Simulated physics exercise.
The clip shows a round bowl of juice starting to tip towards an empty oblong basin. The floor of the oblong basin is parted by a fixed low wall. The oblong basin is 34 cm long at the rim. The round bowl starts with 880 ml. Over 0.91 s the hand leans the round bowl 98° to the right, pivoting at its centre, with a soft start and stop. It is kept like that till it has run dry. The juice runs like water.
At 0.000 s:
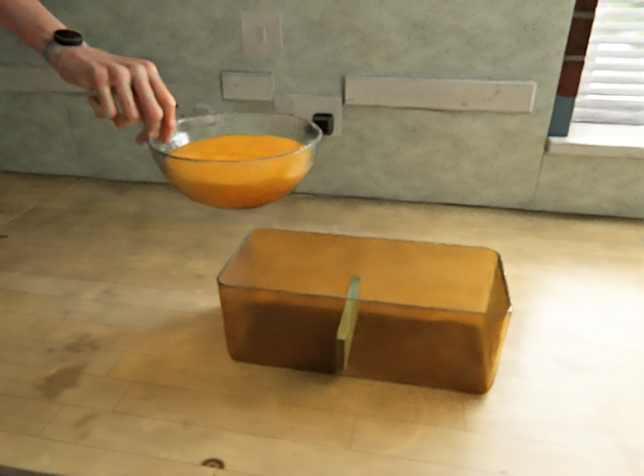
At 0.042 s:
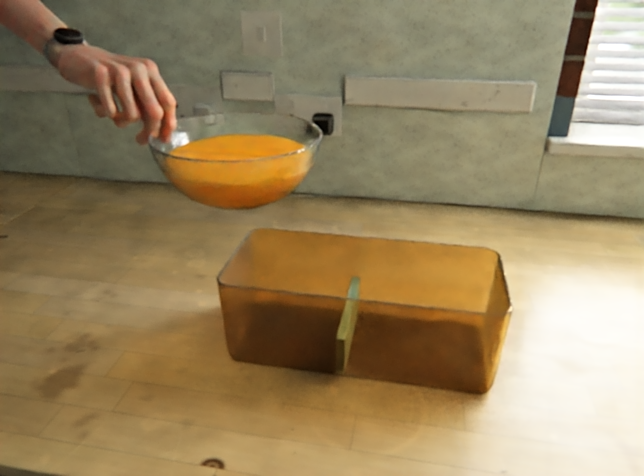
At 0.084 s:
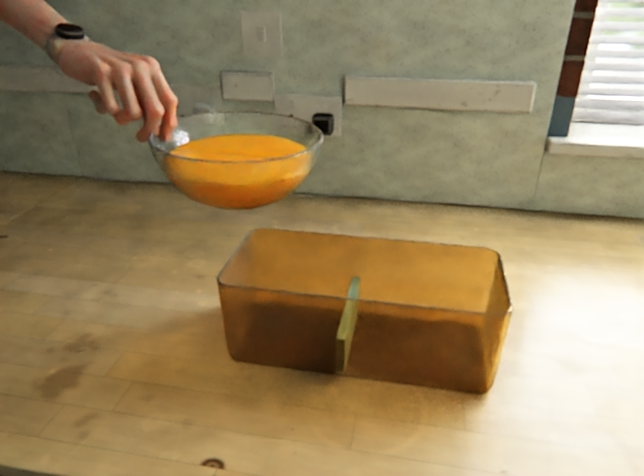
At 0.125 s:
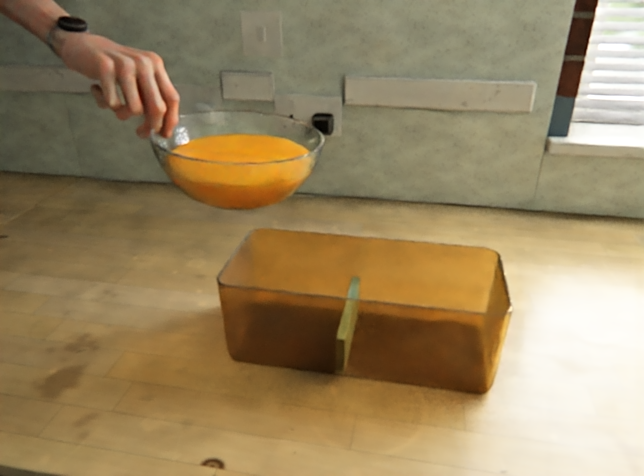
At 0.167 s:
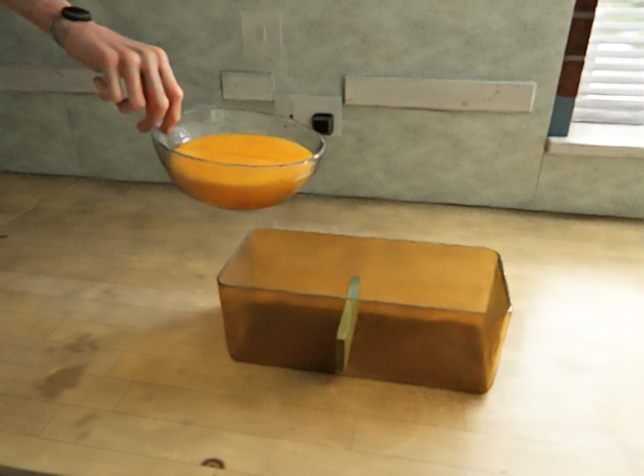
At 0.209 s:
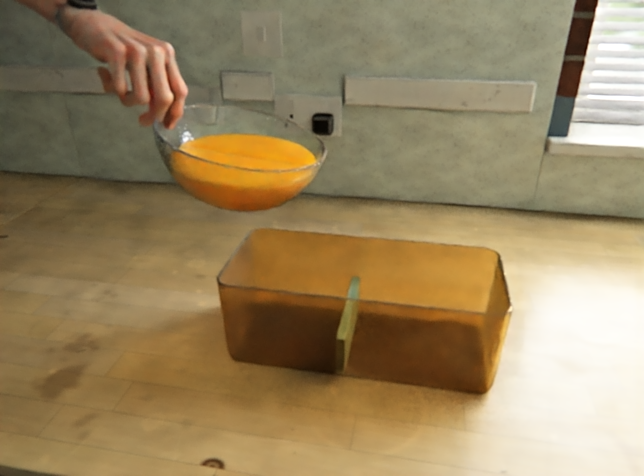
In this clip, a hand holds a clear round bowl of orange juice above and behind an amber oblong basin with a divider on a wooden countertop, then gradually leans the bowl slightly to the right while the basin stays still.
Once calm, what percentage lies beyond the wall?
Roughly 55 per cent is past the wall.
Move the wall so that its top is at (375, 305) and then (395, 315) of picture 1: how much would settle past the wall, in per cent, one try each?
In turn about 15 and 10 per cent.
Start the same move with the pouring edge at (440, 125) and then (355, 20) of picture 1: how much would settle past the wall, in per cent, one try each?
In turn about 85 and 85 per cent.
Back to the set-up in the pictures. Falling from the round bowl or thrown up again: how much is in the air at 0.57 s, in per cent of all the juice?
Near 40 in a hundred.
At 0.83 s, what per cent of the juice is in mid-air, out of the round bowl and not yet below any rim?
About 4 per cent.
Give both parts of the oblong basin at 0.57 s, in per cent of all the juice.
Near 2 on the left, 18 on the right.
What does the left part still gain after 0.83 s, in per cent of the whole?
About 4 per cent.
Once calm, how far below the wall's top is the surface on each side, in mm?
Left about 36 mm, right about 36 mm.
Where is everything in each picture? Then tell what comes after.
In the first frame, it leans 0°; its right rim is at (319, 140); the juice meets the walls at (172, 150) and (312, 158); the oblong basin's rim runs from (235, 254) to (505, 281); the wall's top is at (349, 306).
In the second frame, it leans 1°; its right rim is at (319, 141); the juice meets the walls at (172, 149) and (312, 158).
In the third frame, it leans 2°; its right rim is at (320, 143); the juice meets the walls at (173, 148) and (313, 160).
In the fourth frame, it leans 5°; its right rim is at (321, 147); the juice meets the walls at (173, 146) and (313, 161).
In the fifth frame, it leans 8°; its right rim is at (322, 152); the juice meets the walls at (175, 146) and (315, 163).
In the sixth frame, it leans 12°; its right rim is at (324, 158); the juice meets the walls at (177, 146) and (317, 165).
Then, 0.57 s in, the tilt is 68° and 41 per cent is still to pour, 2 is left of the wall and 17 right of it.
Then, 0.83 s in, the tilt is 96° and 2 per cent is still to pour, 40 is left of the wall and 54 right of it.
Then, 1.11 s in, the tilt is 98° and 0 per cent is still to pour, 44 is left of the wall and 55 right of it.
Then, 1.41 s in, the tilt is 98° and 0 per cent is still to pour, 44 is left of the wall and 55 right of it.
Finally, 44 per cent lies left of the wall, 55 right of it and 1 outside.
